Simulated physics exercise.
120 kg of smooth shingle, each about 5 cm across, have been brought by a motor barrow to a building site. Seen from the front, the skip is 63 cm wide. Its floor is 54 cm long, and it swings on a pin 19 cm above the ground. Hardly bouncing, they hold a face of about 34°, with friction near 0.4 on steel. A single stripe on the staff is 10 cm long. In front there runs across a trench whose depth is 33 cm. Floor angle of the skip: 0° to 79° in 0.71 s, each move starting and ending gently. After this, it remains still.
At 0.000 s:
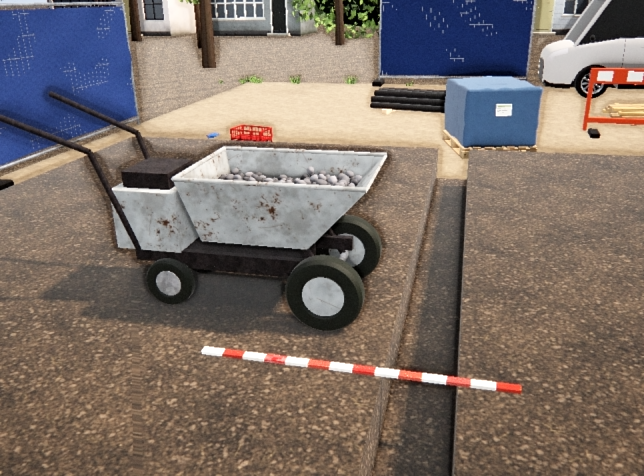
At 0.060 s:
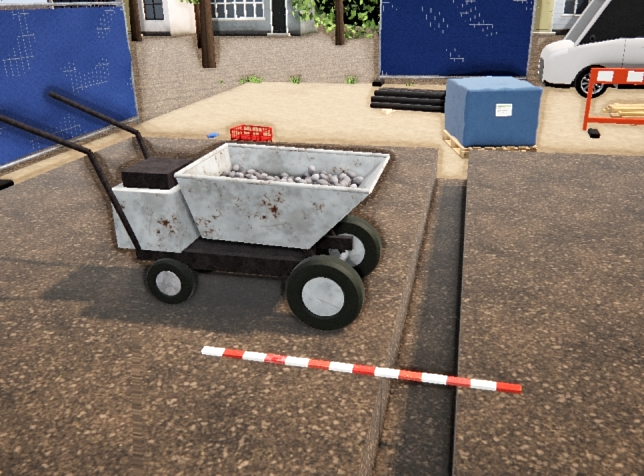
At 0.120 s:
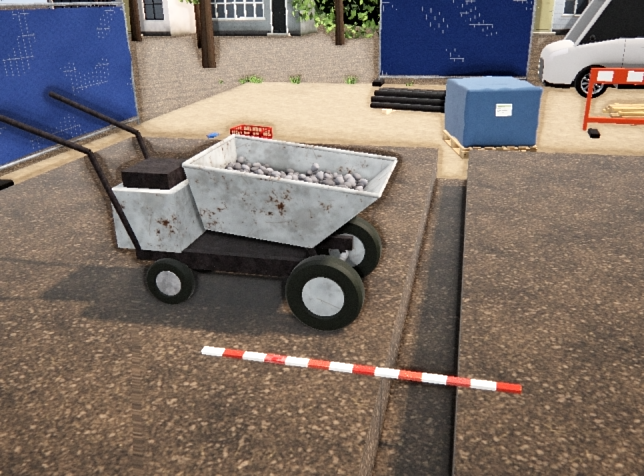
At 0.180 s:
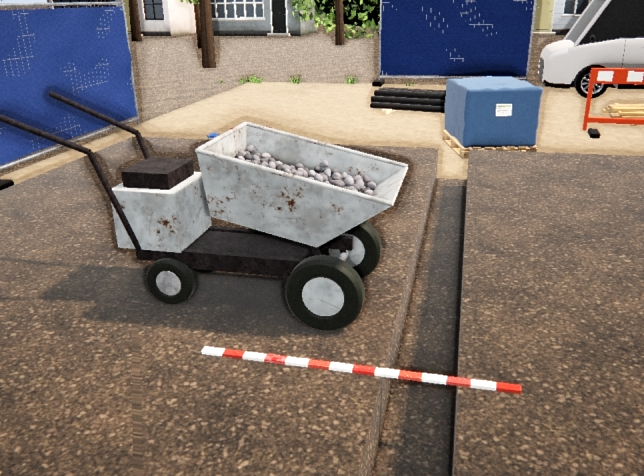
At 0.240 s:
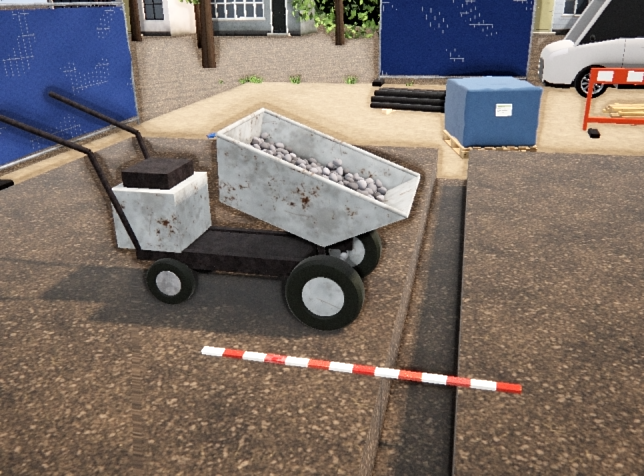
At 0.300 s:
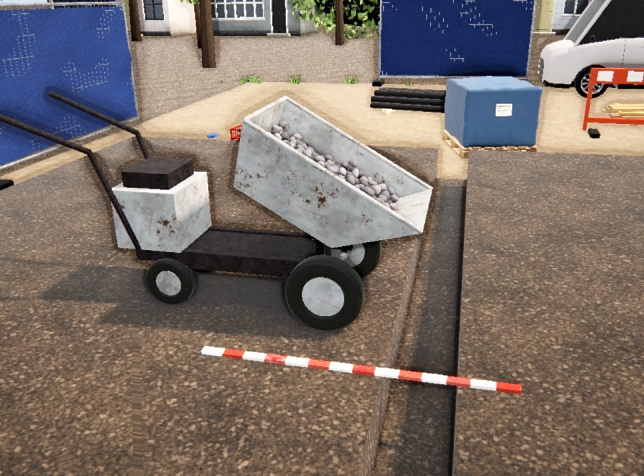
The grey skip of a motor barrow tilts steadily forward to the right, carrying grey stones.
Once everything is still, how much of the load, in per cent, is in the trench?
About 17 per cent.
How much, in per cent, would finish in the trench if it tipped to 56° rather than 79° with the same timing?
Around 25 per cent would finish in the trench.
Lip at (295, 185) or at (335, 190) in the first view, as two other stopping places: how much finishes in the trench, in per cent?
Roughly 95 percent for the first, and 60 percent for the second.
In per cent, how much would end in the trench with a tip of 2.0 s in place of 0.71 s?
Roughly 25 per cent.
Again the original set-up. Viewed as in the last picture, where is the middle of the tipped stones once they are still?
Resting centre: About (535, 319).
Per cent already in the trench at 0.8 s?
Some 5 per cent.
After 0.5 s the floor is at 66°; 100 % in the skip; the foremost stones are at (441, 269).
After 0.8 s the floor is at 79°; 62 % in the skip, 4 % in the trench, 35 % past the trench; the foremost stones are at (540, 319).
After 1.2 s the floor is at 79°; 4 % in the skip, 12 % in the trench, 84 % past the trench; the foremost stones are past the picture's edge.
After 3.1 s the floor is at 79°; 0 % in the skip, 17 % in the trench, 83 % past the trench; the foremost stones are past the picture's edge.
